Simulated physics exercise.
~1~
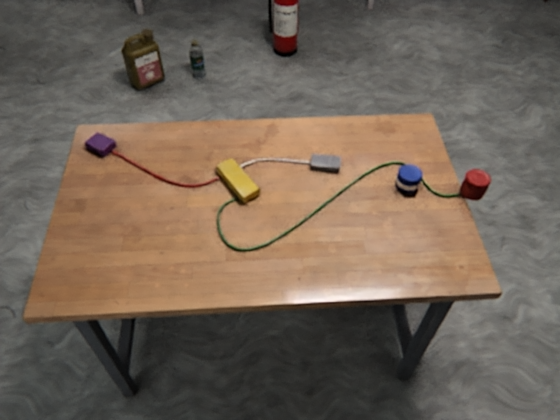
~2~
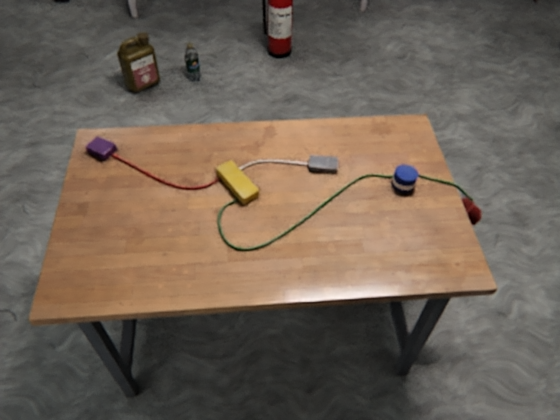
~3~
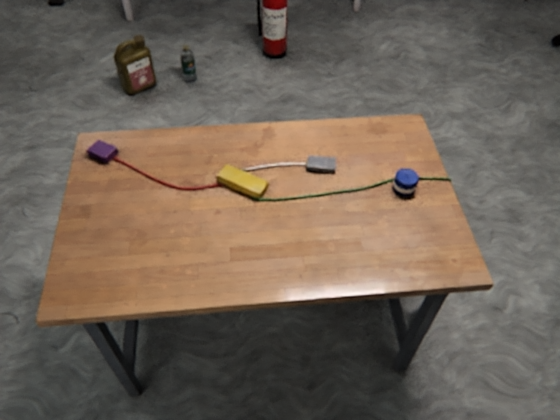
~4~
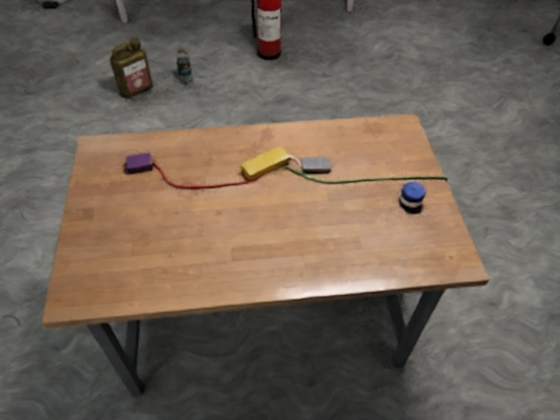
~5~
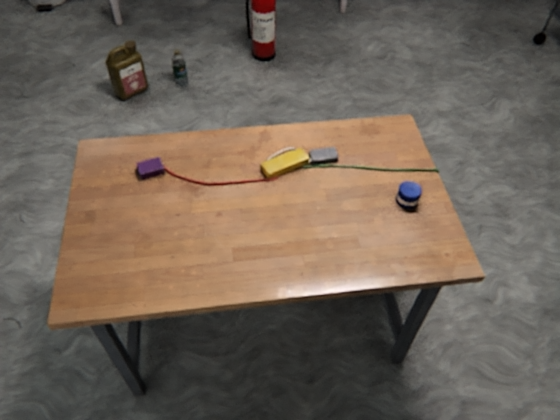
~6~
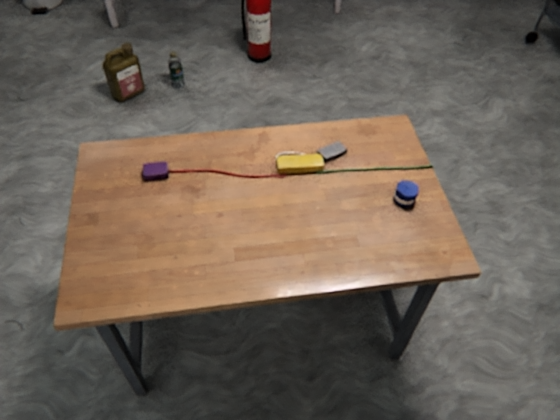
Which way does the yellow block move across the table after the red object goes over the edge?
The yellow block slides to the right, toward the side of the table where the red object fell.
The video shows a yellow block on a wooden table with cables to purple, grey and red objects. The red one drops off the right edge, its green cable pulls taut, and the block slides right, drawing the purple one along while a blue canister shifts slightly.
